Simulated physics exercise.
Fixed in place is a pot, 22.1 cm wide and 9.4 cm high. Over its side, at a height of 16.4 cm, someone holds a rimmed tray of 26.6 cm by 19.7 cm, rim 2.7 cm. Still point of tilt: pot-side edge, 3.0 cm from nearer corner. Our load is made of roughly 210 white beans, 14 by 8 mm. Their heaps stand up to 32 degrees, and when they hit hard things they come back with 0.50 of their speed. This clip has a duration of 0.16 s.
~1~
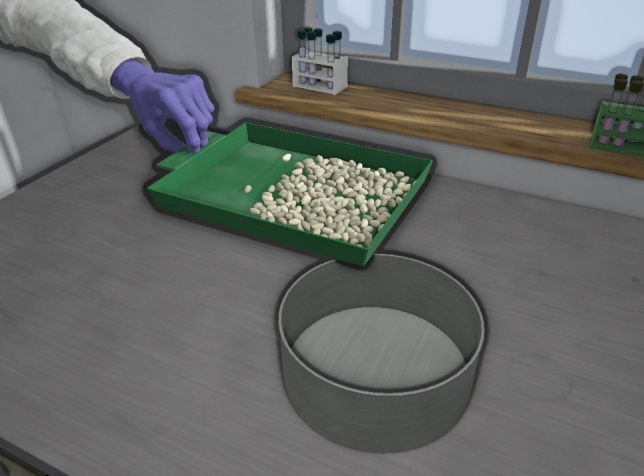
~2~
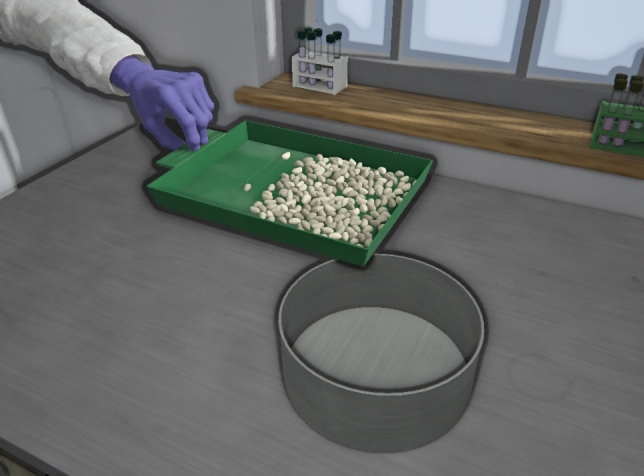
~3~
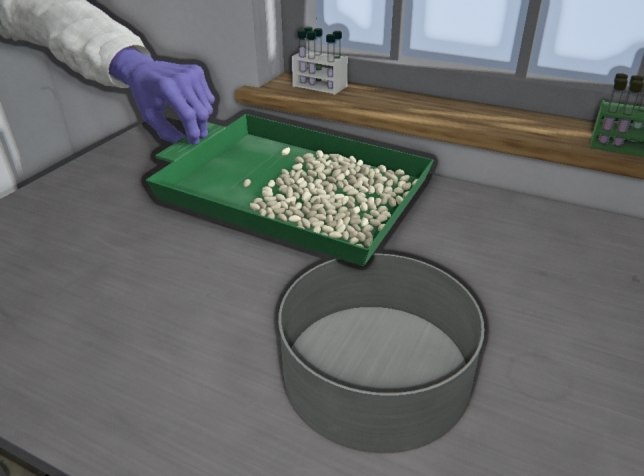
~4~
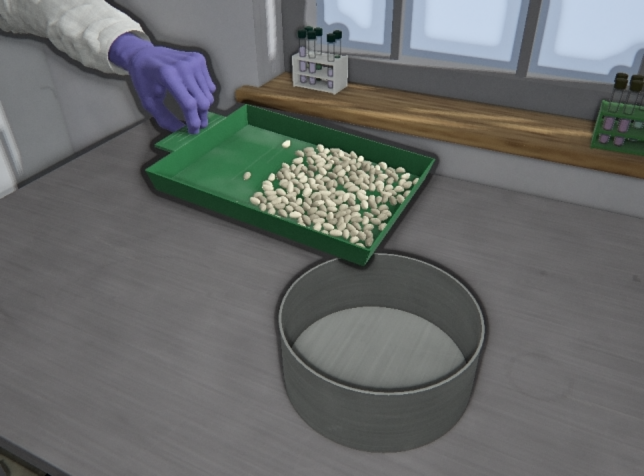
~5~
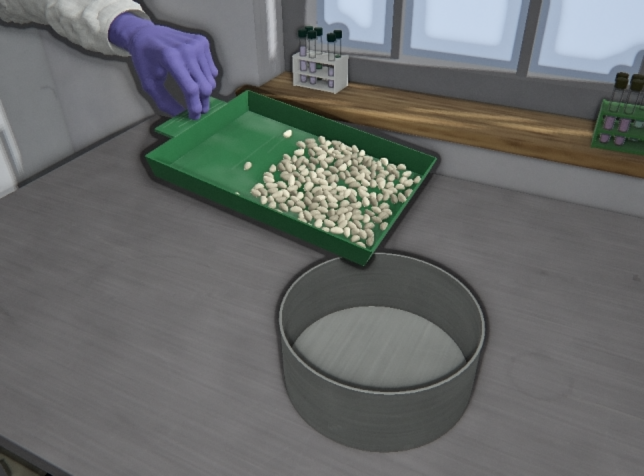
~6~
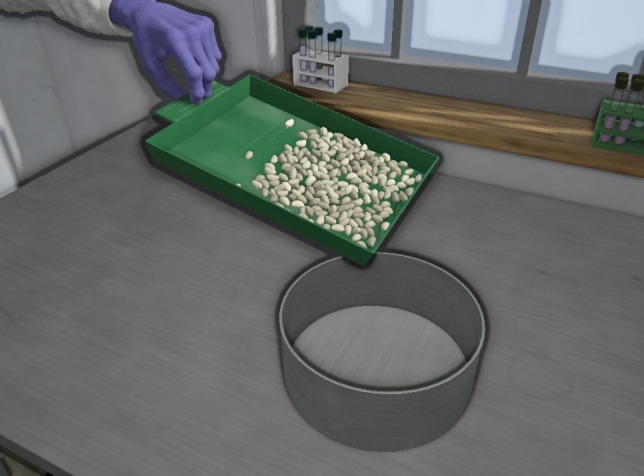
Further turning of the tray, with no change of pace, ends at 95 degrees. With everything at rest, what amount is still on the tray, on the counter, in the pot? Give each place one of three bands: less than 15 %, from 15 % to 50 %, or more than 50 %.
Left on the tray - less than 15 %; counter - from 15 % to 50 %; pot - more than 50 %.
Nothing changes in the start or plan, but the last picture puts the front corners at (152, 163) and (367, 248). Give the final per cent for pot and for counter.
Per cent by place - pot 100, counter 0.
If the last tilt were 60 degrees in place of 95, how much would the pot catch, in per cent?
That would give about 15 per cent.
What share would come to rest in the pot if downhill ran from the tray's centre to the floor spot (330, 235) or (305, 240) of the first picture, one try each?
The share comes to about 100 in a hundred, then about 100 in a hundred.
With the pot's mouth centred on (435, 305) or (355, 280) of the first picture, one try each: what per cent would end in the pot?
First try around 95 %, second around 55 %.
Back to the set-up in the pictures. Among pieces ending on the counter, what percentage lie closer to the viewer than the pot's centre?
About 10 percent of the spill.
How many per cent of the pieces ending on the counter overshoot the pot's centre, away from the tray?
Some 100 per cent of the spill lies beyond the centre.
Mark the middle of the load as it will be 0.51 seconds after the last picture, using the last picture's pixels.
By then the middle of the load sits around (407, 214).
Then, 0.30 s after the last picture, tilt 53 degrees; the tray holds 100 %, the pot 0 %.
Then, 0.51 s after the last picture, tilt 81 degrees; the tray holds 95 %, the pot 0 %.
Then, 0.82 s after the last picture, tilt 95 degrees; the tray holds 10 %, the pot 60 %.
In the end, tray 0 %, counter 25 %, pot 75 %.
